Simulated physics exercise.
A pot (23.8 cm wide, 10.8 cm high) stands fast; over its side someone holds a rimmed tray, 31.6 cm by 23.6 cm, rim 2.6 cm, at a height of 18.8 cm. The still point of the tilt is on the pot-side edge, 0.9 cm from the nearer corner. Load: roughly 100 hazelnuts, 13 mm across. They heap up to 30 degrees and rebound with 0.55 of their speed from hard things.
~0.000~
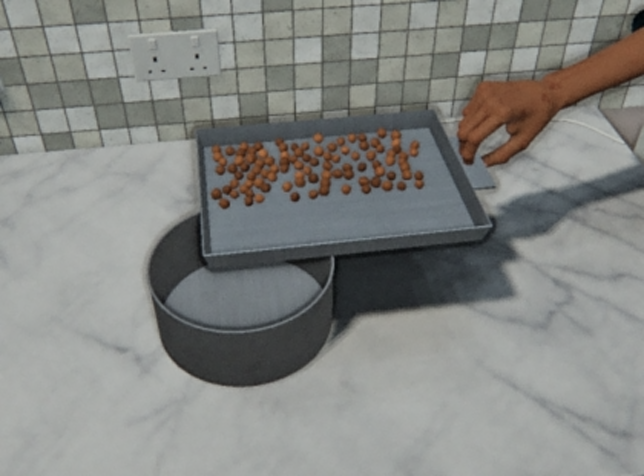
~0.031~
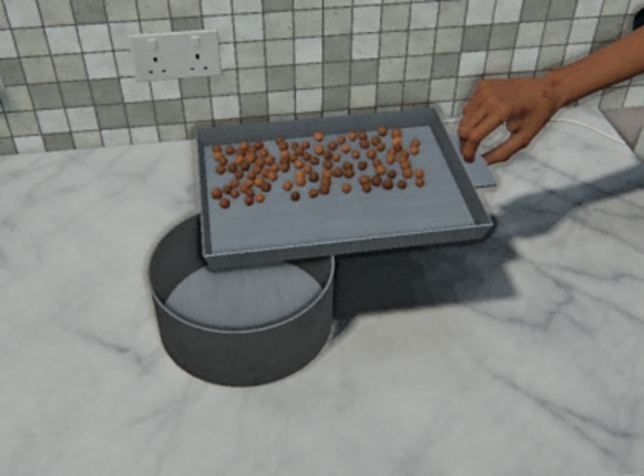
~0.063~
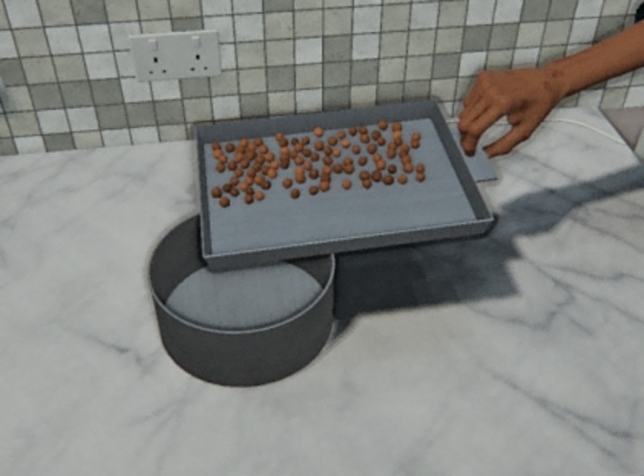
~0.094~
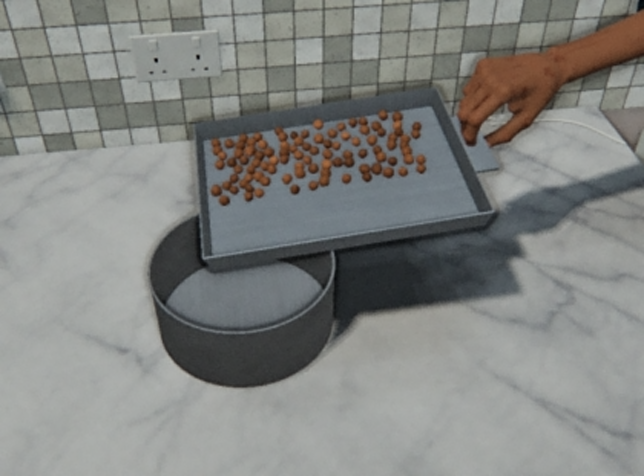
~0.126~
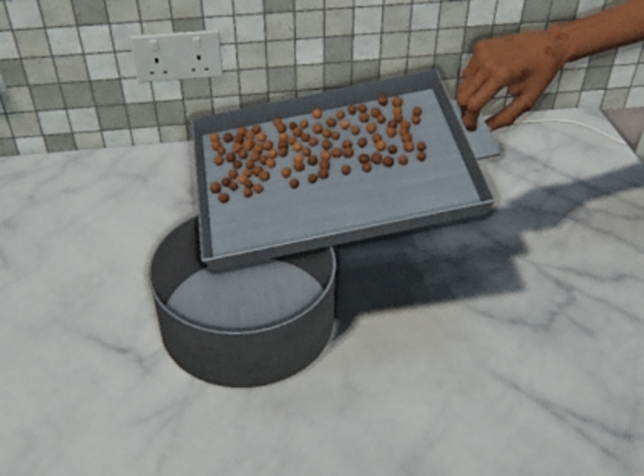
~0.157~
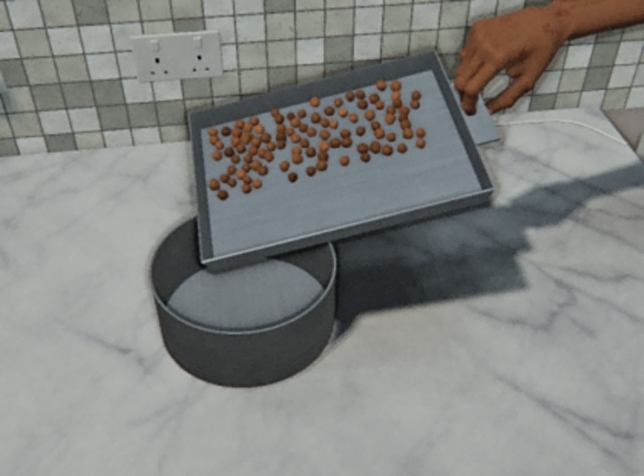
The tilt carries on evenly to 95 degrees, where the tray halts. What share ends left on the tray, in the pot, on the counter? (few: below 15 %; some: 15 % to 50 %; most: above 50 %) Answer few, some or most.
Tray: Few, pot: Few, counter: Most.
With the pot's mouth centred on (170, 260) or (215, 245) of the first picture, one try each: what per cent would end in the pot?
Some 5 and 0 per cent.
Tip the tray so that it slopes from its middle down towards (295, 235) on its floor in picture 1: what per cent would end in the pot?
Some 0 per cent.
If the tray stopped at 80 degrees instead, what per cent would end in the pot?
It would be near 0 per cent.
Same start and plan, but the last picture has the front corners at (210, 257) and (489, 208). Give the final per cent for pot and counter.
Pot 0, counter 100.
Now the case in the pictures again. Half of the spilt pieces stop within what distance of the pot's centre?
About 32 cm.
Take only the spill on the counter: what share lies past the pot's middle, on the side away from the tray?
Some 90 per cent.
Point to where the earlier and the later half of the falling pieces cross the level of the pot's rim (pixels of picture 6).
First near (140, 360), later near (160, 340).
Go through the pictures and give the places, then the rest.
The first picture shows tray tilt 0 degrees, front corners at (210, 251) and (484, 223); middle of the pieces at (314, 162); pot at (241, 262).
The second picture shows tray tilt 1 degrees, front corners at (210, 251) and (485, 221); middle of the pieces at (315, 161).
The third picture shows tray tilt 3 degrees, front corners at (210, 252) and (486, 216); middle of the pieces at (315, 157).
The fourth picture shows tray tilt 6 degrees, front corners at (209, 253) and (486, 208), lowest corner left front; middle of the pieces at (314, 151).
The fifth picture shows tray tilt 10 degrees, front corners at (208, 255) and (487, 197), lowest corner left front; middle of the pieces at (313, 142).
The sixth picture shows tray tilt 15 degrees, front corners at (207, 256) and (487, 186), lowest corner left front; middle of the pieces at (311, 133); pot at (243, 263). The tray's pace is about 150 degrees a second.
Then, at 0.42 s, tilt 54 degrees; the tray holds 100 %, the pot 0 %.
After 0.60 s, tilt 82 degrees; the tray holds 95 %, the pot 0 %.
After 0.90 s, tilt 95 degrees; the tray holds 0 %, the pot 0 %.
By 1.9 s all is still; tray 0 %, pot 0 %, counter 100 %.
